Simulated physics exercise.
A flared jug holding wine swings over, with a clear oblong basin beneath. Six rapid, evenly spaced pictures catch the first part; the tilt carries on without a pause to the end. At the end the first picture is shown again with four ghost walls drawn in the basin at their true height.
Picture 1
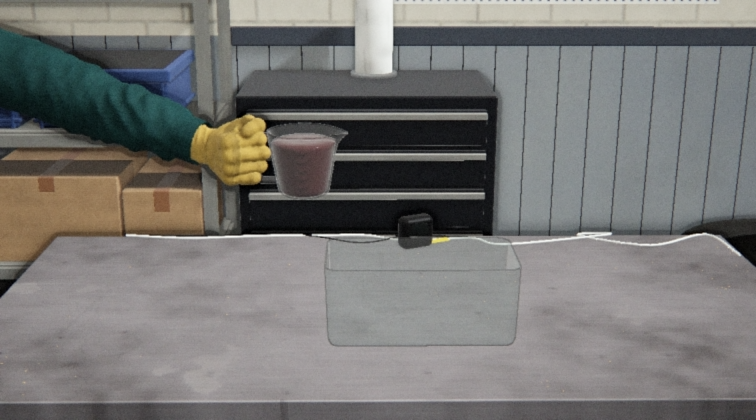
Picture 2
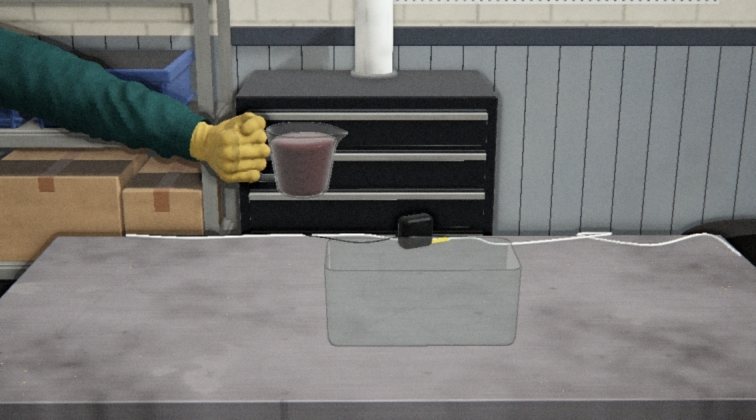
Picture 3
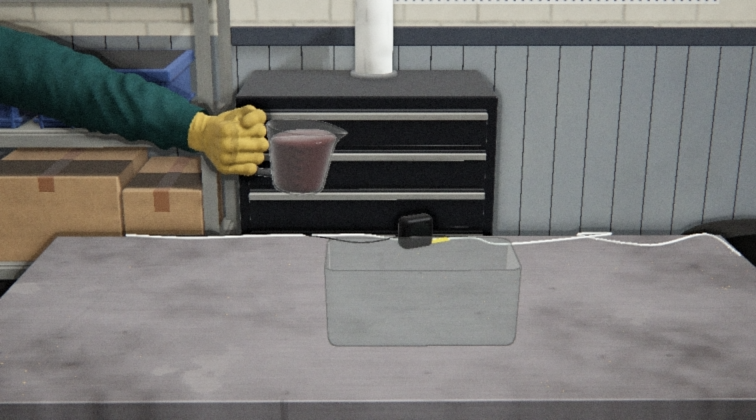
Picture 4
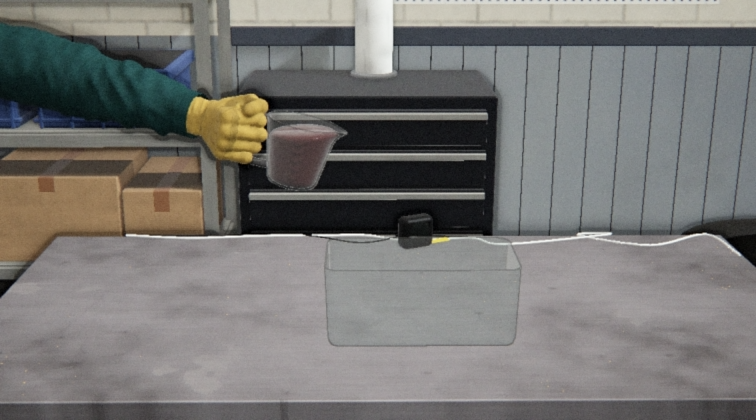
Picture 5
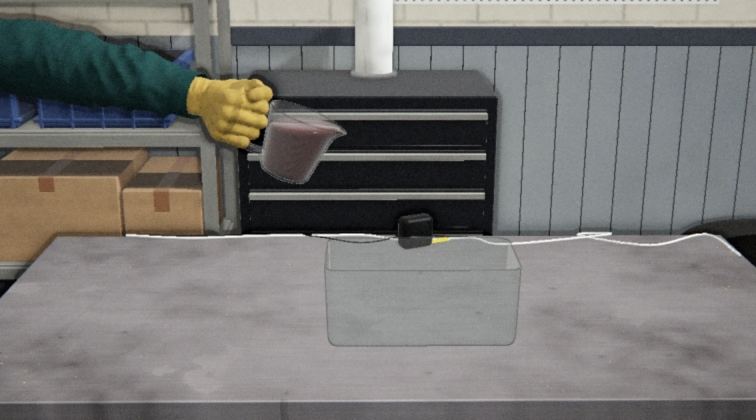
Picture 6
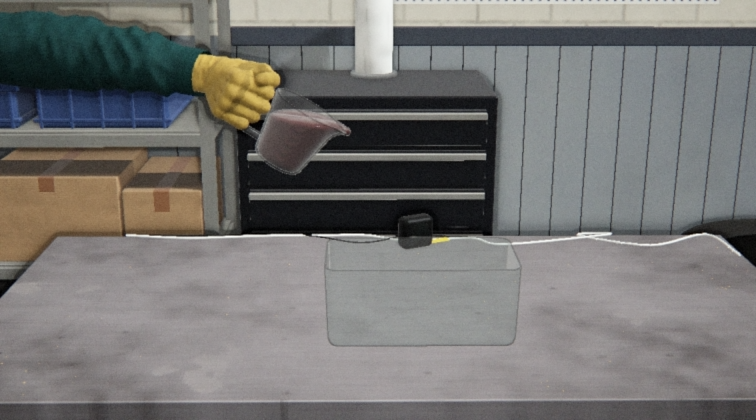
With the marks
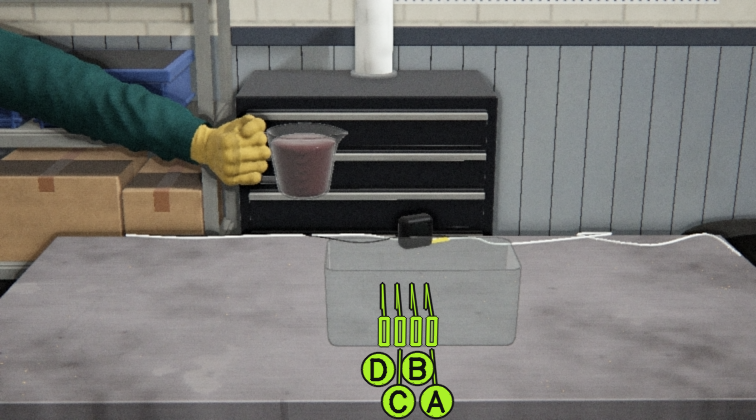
Yellow-gloved hand gradually tilting a clear jug of dark red liquid rightward above a workbench with an empty clear basin.
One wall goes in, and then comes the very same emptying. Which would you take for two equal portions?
The best position is A.
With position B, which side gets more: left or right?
The right side.
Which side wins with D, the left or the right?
More ends on the right.
In lime, A at (431, 350); B at (415, 350); C at (400, 350); D at (384, 350).
With A, about 54 % ends left of the wall and 43 % right of it; 3 % is lost outside.
With B, about 20 % ends left of the wall and 76 % right of it; 4 % is lost outside.
With C, about 11 % ends left of the wall and 86 % right of it; 3 % is lost outside.
With D, about 9 % ends left of the wall and 88 % right of it; 3 % is lost outside.
